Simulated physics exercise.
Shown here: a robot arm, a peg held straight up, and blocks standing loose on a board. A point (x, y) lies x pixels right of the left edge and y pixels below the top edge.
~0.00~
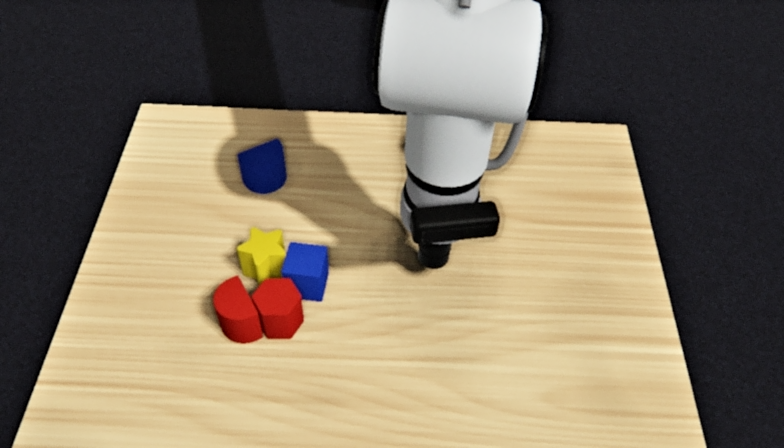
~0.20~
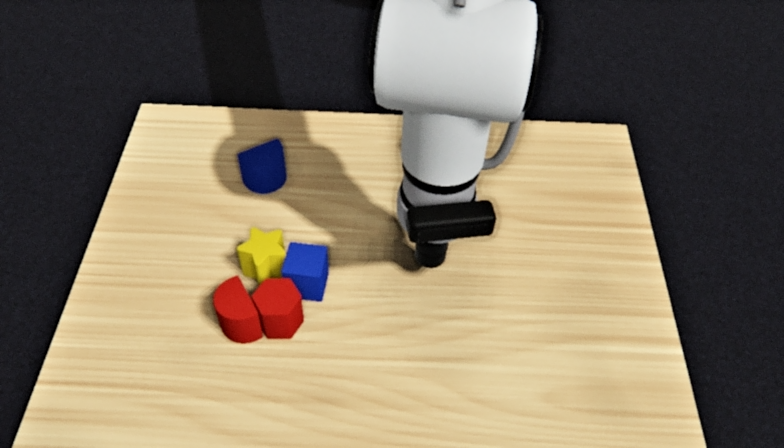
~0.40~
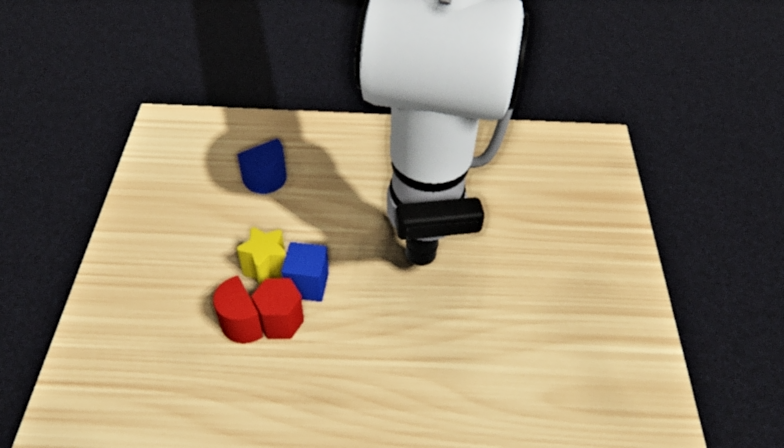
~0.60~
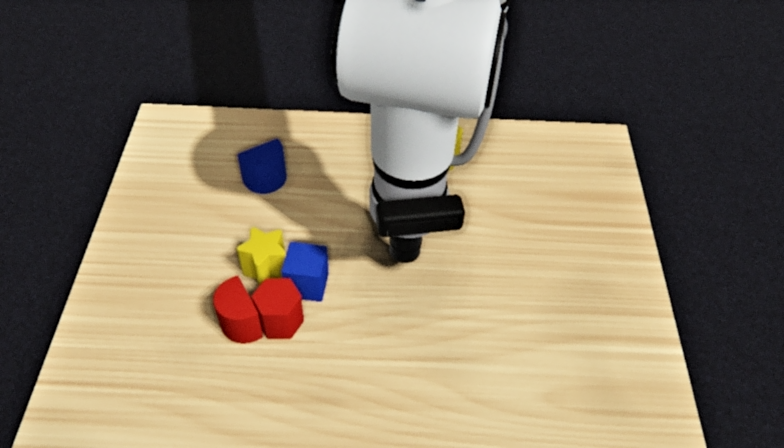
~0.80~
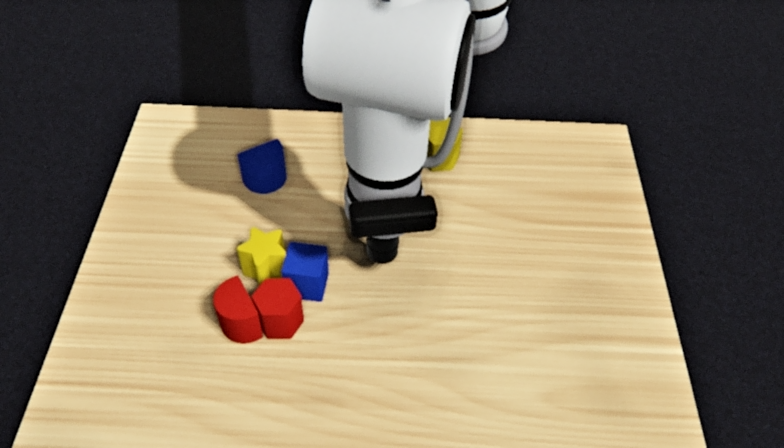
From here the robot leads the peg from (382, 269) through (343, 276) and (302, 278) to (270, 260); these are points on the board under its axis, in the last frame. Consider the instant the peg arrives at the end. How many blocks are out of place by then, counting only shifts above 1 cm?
The push will move two blocks.
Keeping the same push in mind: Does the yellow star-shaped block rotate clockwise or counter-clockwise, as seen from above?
It spins clockwise.
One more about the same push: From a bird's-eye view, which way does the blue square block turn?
It turns round anticlockwise.
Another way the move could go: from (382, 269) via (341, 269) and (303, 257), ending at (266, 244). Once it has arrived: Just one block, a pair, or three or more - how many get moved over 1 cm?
Put simply, two blocks are moved more than 1 cm.
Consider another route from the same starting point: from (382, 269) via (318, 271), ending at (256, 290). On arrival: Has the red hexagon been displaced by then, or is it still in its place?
That block is going to get moved.
What follows on the original path. One third of the way, peg (341, 260); nothing pushed yet.
Two thirds of the way, peg (300, 261); yellow star-shaped block (234, 244), turned 60° clockwise; red hexagon (275, 299); blue square block (265, 264), turned 25° anticlockwise.
At the end, peg (267, 244); red half-round block (231, 301); yellow star-shaped block (226, 241), turned 60° clockwise; red hexagon (275, 299); blue square block (251, 265), turned 55° anticlockwise.
